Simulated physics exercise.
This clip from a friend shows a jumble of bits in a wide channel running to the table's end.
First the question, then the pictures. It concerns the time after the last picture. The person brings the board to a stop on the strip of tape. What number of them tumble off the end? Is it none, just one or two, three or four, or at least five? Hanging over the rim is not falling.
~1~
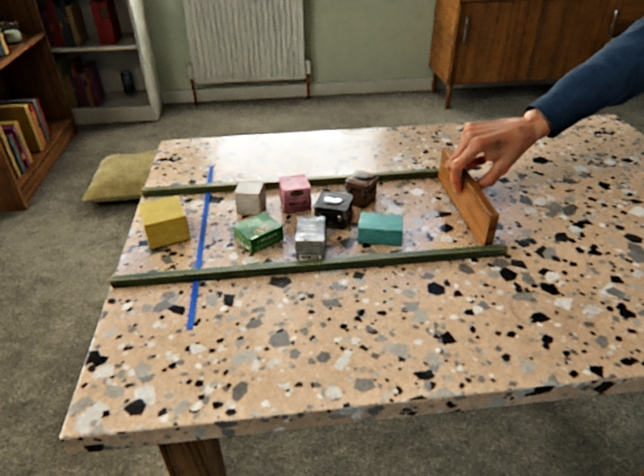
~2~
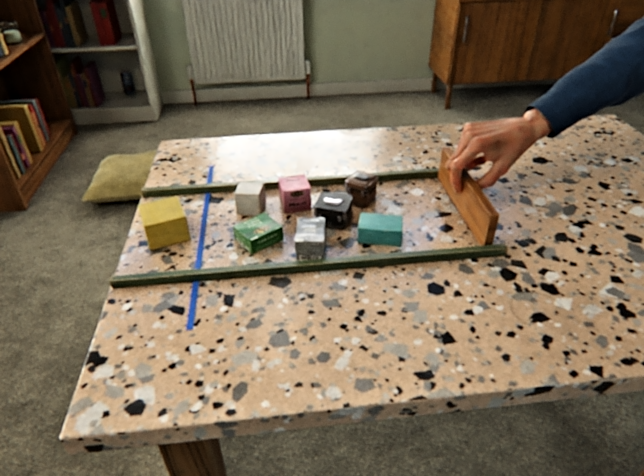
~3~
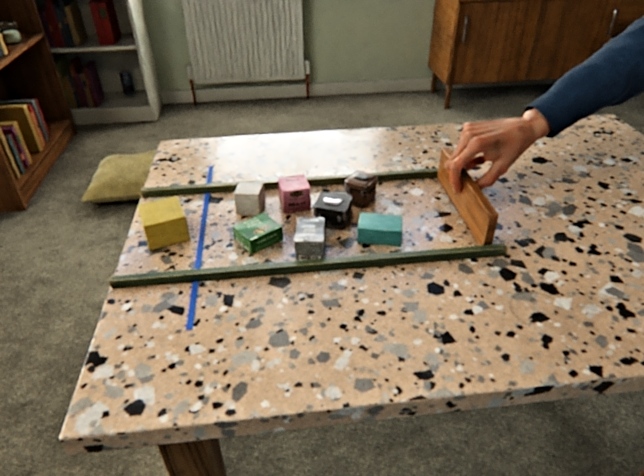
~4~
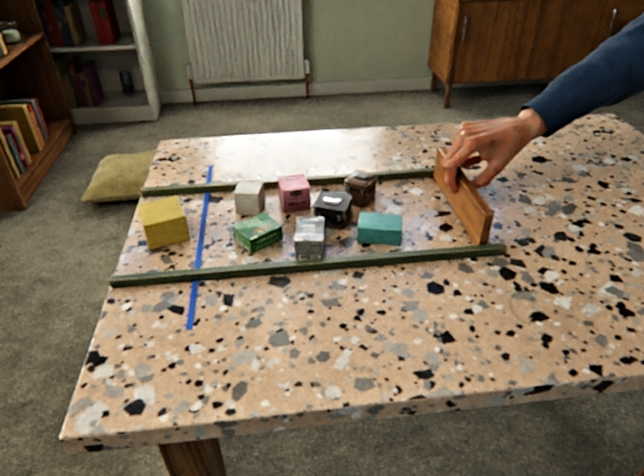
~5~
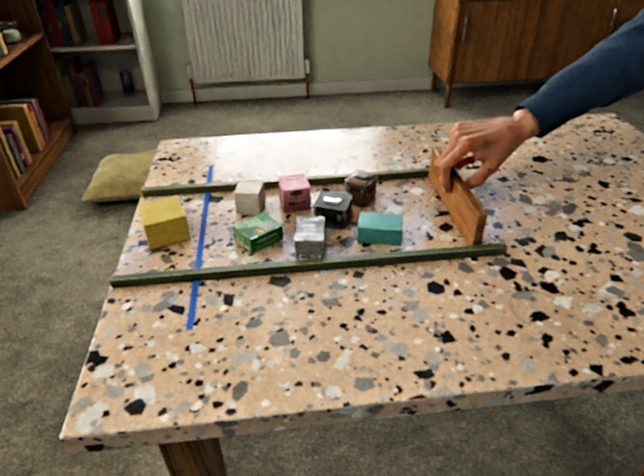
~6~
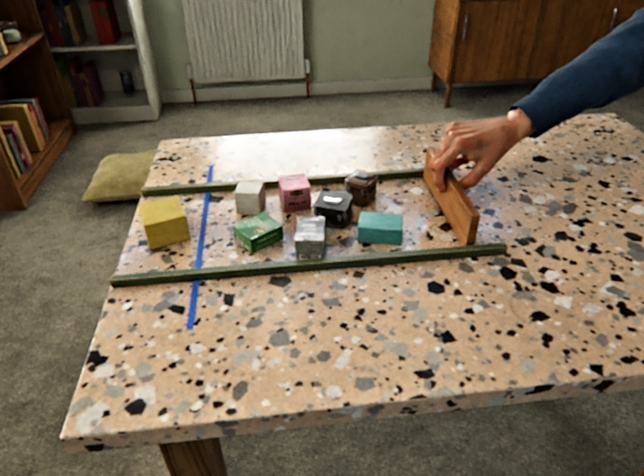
The number going over the end will be just one or two.
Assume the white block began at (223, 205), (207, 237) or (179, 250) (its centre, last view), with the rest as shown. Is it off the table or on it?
Taking the spots in turn, it stays put, then gets knocked off, then gets knocked off.
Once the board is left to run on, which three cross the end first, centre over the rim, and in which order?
The yellow block, the white block, the grey box.
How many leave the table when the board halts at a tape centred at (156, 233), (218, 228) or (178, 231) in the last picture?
Tallies in the order asked: 5, 1, 4.
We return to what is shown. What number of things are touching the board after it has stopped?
3.
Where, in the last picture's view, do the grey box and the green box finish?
The grey box at (134, 257), the green box at (131, 233).
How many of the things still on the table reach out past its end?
As for overhanging, the count is 2.
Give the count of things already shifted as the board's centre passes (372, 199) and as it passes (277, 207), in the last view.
Tally: First 2; then 8.
A little later, none off yet; yellow block at rest near (164, 222); white block at rest near (250, 198); green box at rest near (258, 232).
Next, none off yet; yellow block shifted a little near (152, 220); white block shifted about its own width near (210, 202); green box shifted well along near (193, 236).
When it is over, the number that fall off is one or two; down, yellow block.
